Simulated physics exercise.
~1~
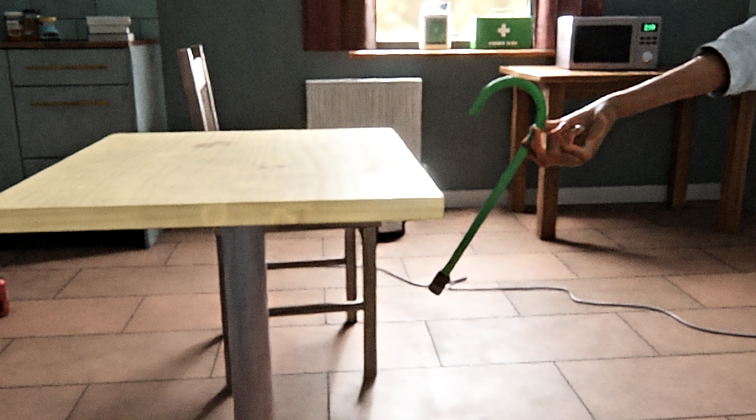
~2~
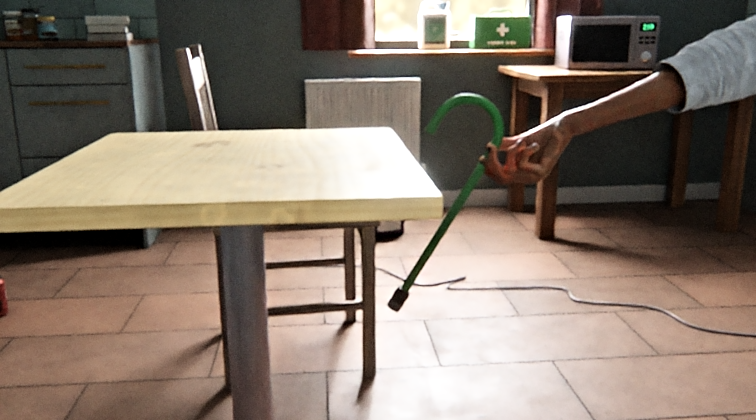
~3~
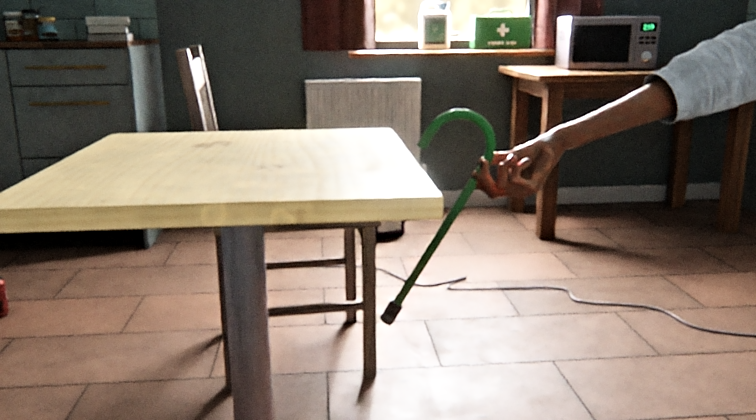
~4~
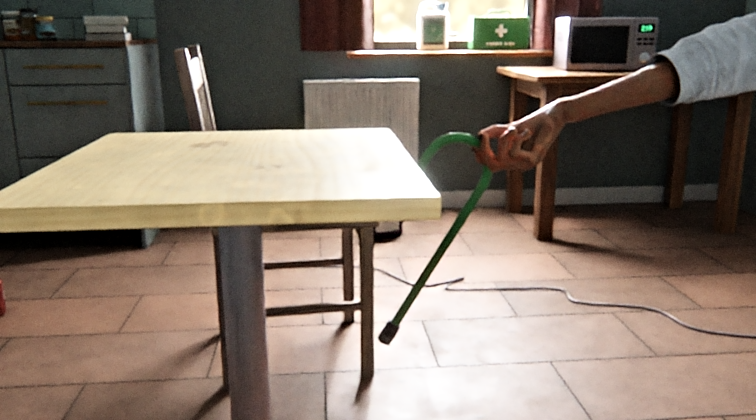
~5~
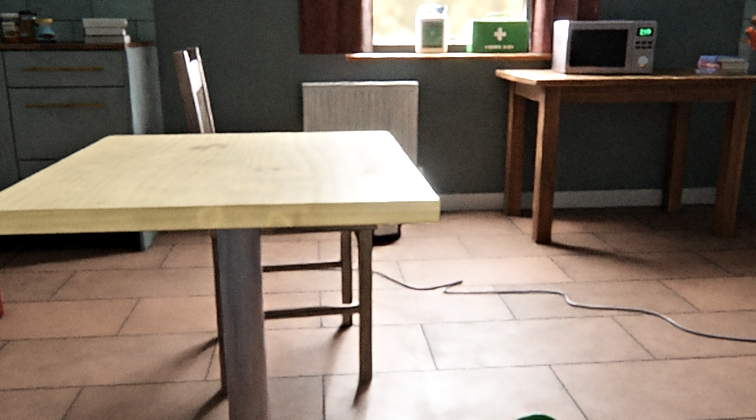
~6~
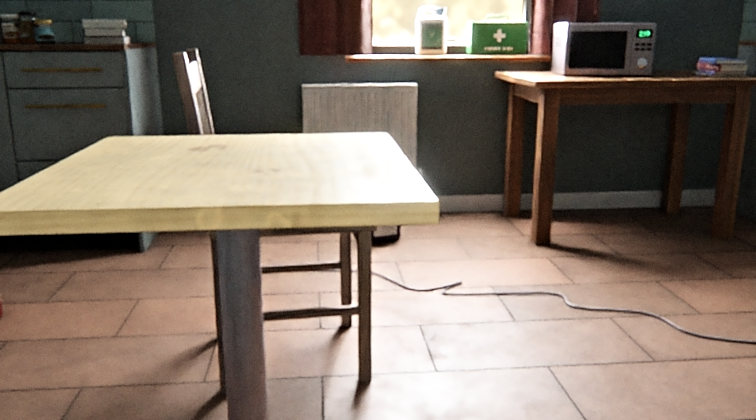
In a kitchen, a hand lowers a green cane's hook onto a table edge, but it slips off and drops from view.
